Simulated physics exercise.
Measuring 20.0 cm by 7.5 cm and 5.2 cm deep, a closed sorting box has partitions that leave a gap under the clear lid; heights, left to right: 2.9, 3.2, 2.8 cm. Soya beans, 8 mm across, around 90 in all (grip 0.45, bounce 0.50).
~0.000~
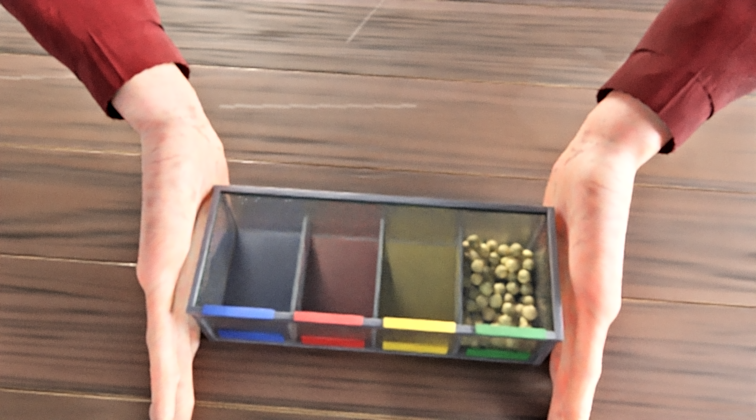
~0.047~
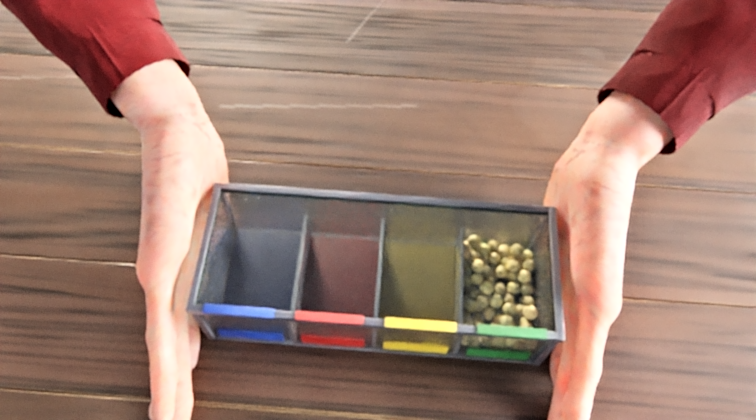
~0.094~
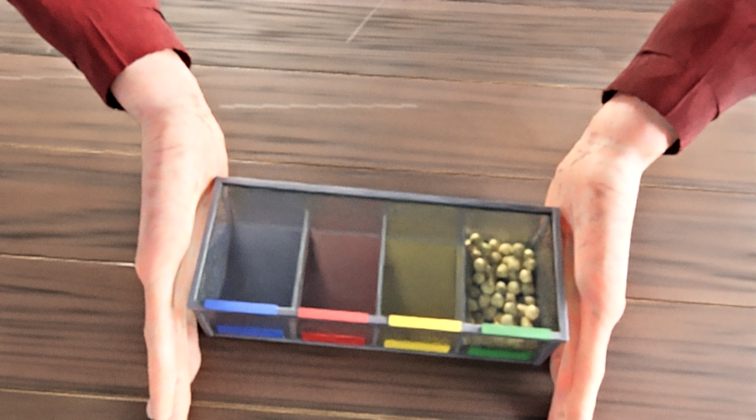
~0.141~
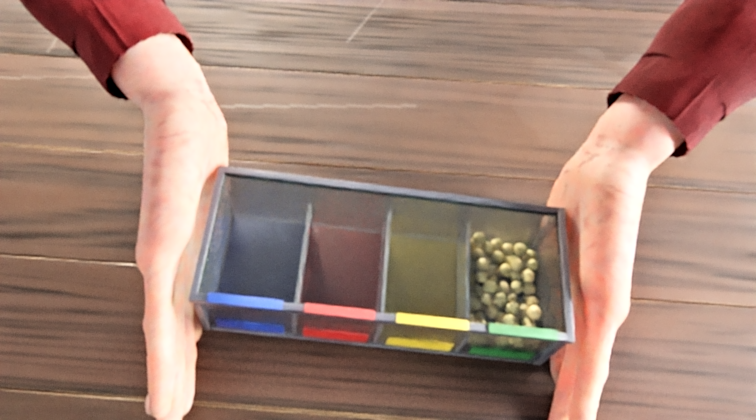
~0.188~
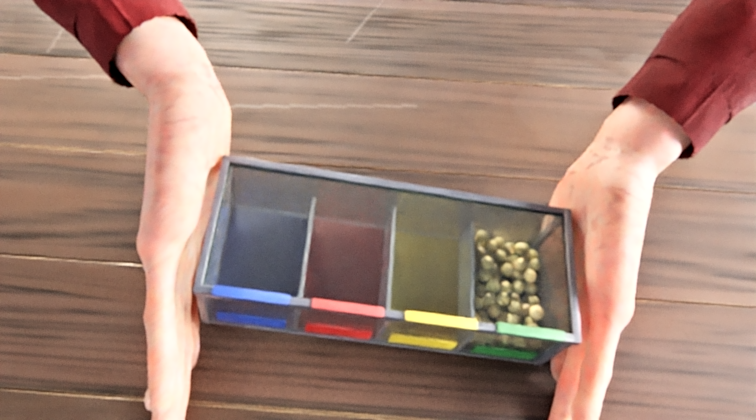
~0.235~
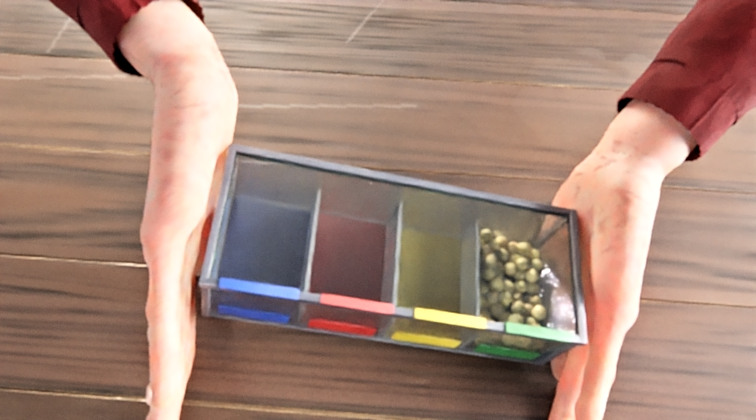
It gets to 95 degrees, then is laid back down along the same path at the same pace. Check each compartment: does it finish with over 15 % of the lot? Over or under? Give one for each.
Red under; blue under; green over; yellow under.
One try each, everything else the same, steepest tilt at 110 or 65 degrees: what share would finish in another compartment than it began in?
First try: Around 0 %; second try: Around 0 %.
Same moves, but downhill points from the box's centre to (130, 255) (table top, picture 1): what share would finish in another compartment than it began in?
That would be close to 80 per cent.
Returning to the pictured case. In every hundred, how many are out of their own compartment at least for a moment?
I'd say near 0 percent of them.
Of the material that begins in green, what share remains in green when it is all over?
I'd put it at roughly 100 per cent.
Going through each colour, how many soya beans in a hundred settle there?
Per cent by compartment - red 0, blue 0, green 100, yellow 0.
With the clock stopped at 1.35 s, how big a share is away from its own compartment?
About 0 %.
After 1.35 s, tilt 95 degrees; green 100 %.
After 2.10 s, tilt 43 degrees; green 100 %.
After 2.87 s, tilt 0 degrees; green 100 %.
At rest (3.5 s), red 0 %, blue 0 %, green 100 %, yellow 0 %.
